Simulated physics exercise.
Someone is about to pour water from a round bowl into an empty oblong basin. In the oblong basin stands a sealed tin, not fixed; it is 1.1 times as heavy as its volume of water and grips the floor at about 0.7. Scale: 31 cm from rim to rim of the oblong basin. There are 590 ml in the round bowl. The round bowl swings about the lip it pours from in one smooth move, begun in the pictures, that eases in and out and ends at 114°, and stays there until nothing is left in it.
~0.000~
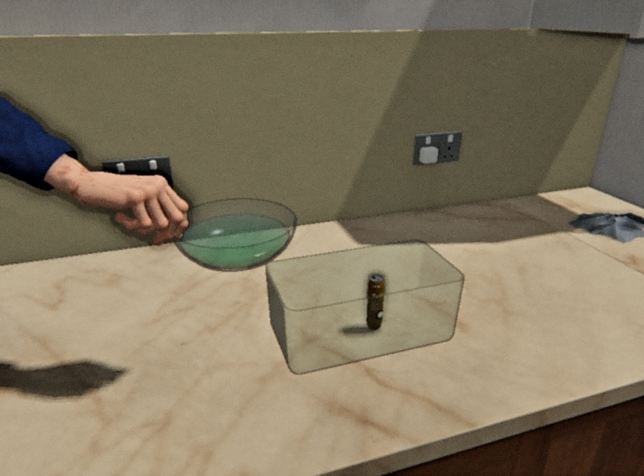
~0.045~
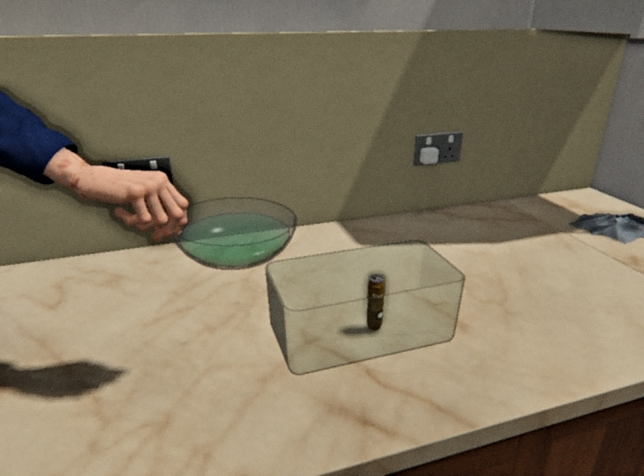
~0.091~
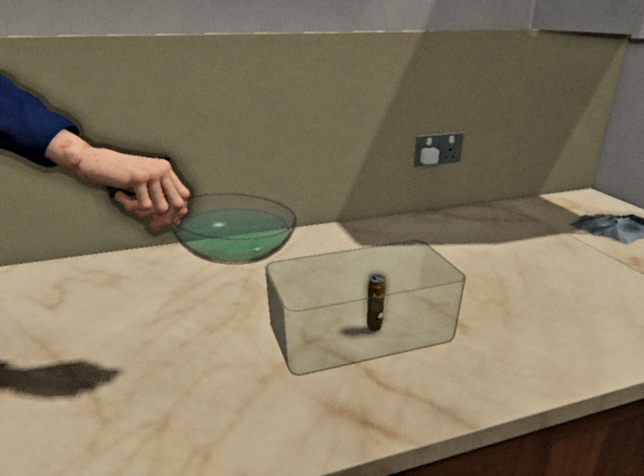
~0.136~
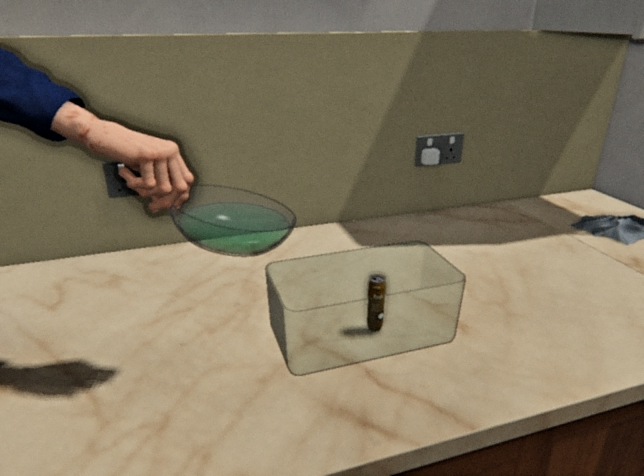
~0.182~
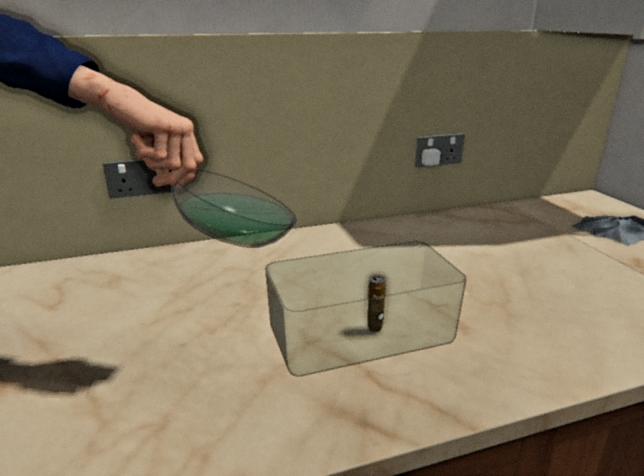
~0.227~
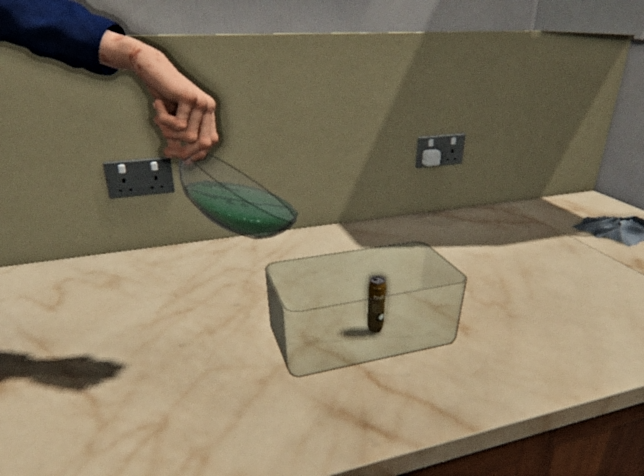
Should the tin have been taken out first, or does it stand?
It goes over.
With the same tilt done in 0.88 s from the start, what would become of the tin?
Then it goes over.
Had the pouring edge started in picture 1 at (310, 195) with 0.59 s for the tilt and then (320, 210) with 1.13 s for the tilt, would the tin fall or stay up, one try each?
First it keeps standing; then it keeps standing.
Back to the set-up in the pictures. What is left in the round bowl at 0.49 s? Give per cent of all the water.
Some 3 per cent.
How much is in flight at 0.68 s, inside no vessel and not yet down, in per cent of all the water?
About 2 per cent.
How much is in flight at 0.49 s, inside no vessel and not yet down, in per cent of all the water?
About 80 per cent.
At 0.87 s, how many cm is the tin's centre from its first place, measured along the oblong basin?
Some 7 cm.
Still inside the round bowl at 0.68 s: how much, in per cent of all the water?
Near 0 in a hundred.
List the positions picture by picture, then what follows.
Tilt 0°; pouring edge (294, 214); surface from (178, 240) to (288, 225); the oblong basin's rim runs from (275, 287) to (443, 258); the tin's top is at (377, 280), in the first picture.
Tilt 2°; pouring edge (294, 214); surface from (177, 238) to (288, 225), in the second picture.
Tilt 7°; pouring edge (294, 215); surface from (177, 231) to (288, 221), in the third picture.
Tilt 14°; pouring edge (293, 215); surface from (176, 221) to (288, 217), in the fourth picture.
Tilt 25°; pouring edge (293, 215); surface from (179, 205) to (290, 210), in the fifth picture.
Tilt 37°; pouring edge (292, 215); surface from (185, 188) to (282, 203); 2 per cent is over the edge, in the sixth picture.
By 0.49 s the tilt is 105° and 3 per cent is still to pour; the tin stands where it began.
By 0.68 s the tilt is 114° and 0 per cent is still to pour; the tin leans 43°.
By 0.87 s the tilt is 114° and 0 per cent is still to pour; the tin lies on its side.
By 1.09 s the tilt is 114° and 0 per cent is still to pour; the tin lies on its side.
At rest the tin lies on its side.
